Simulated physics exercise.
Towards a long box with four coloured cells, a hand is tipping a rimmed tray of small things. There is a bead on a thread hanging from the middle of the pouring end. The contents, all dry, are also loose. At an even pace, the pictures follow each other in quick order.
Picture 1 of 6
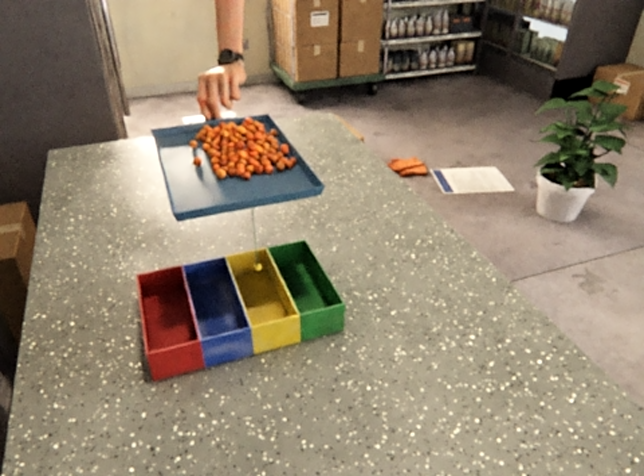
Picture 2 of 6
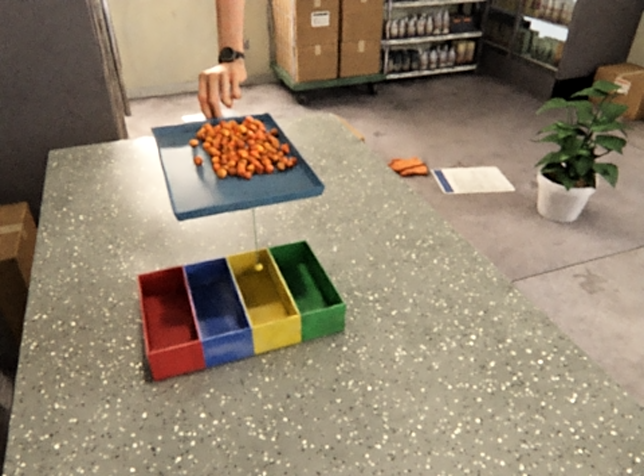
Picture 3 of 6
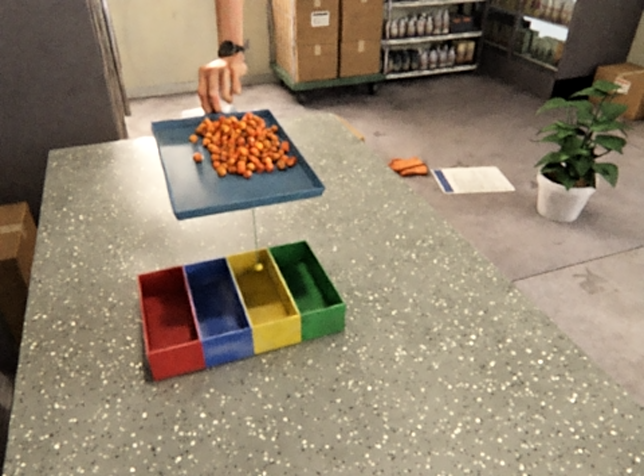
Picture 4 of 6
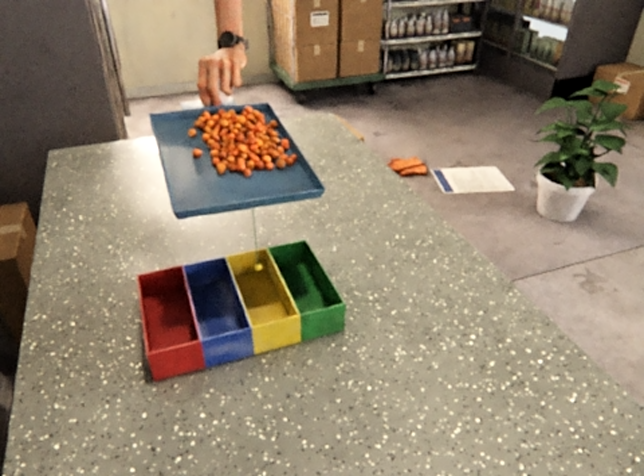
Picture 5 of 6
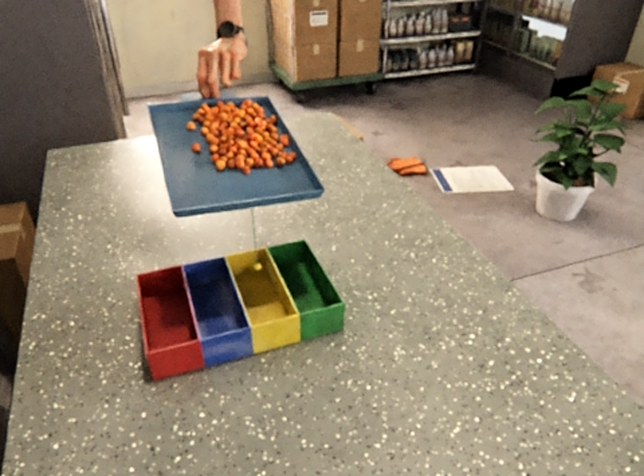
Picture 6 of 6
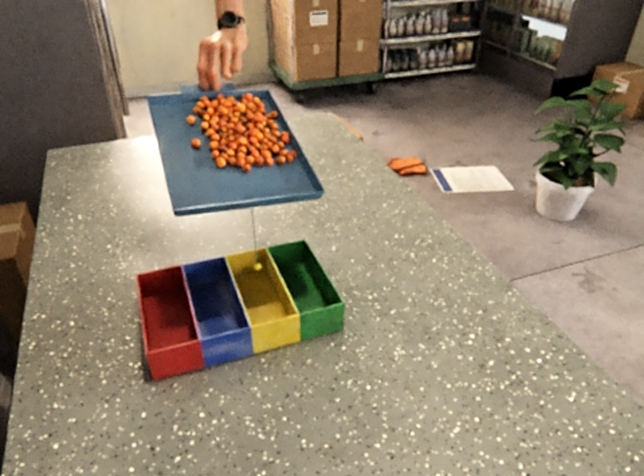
The clip opens on a blue tray of small orange pieces above a box with red, blue, yellow and green cells, a hand at the tray's far edge. The hand gradually raises that far edge, steepening the tray slightly, while the pieces stay heaped together and the box remains still.
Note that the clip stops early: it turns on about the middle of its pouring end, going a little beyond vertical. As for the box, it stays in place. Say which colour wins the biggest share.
Green wins the biggest share.
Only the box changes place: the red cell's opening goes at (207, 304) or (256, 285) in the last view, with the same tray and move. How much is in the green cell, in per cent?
Roughly 40 per cent, and 0 per cent.
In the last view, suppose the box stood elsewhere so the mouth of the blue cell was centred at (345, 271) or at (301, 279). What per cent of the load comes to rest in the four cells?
Around 90 then around 100 per cent.
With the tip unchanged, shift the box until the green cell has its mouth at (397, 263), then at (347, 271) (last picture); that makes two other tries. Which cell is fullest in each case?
First the blue cell, then yellow.
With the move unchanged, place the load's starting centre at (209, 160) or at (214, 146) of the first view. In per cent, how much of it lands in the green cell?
Close to 40 and close to 50 per cent.
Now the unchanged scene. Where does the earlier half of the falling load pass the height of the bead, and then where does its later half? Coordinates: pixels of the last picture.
About (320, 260), and after that about (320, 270).
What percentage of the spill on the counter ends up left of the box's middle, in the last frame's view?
About 0 percent.
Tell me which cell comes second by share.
The answer here is yellow.
Shortly afterwards, tray tipped steeply; all but a few on the tray; only a few in the green cell; only a few in the yellow cell; only a few falling or outside the box.
Next, tray tipped right over; near two thirds on the tray; a little in the green cell; only a few in the blue cell; only a few in the yellow cell; near a quarter falling or outside the box.
Some moments later, tray tipped past a quarter turn; near half in the green cell; a little in the yellow cell; only a few in the blue cell; near a third falling or outside the box.
In the end, tray tipped past a quarter turn; near half in the green cell; a little in the yellow cell; only a few in the blue cell; none at all in the red cell; near a third outside the box.
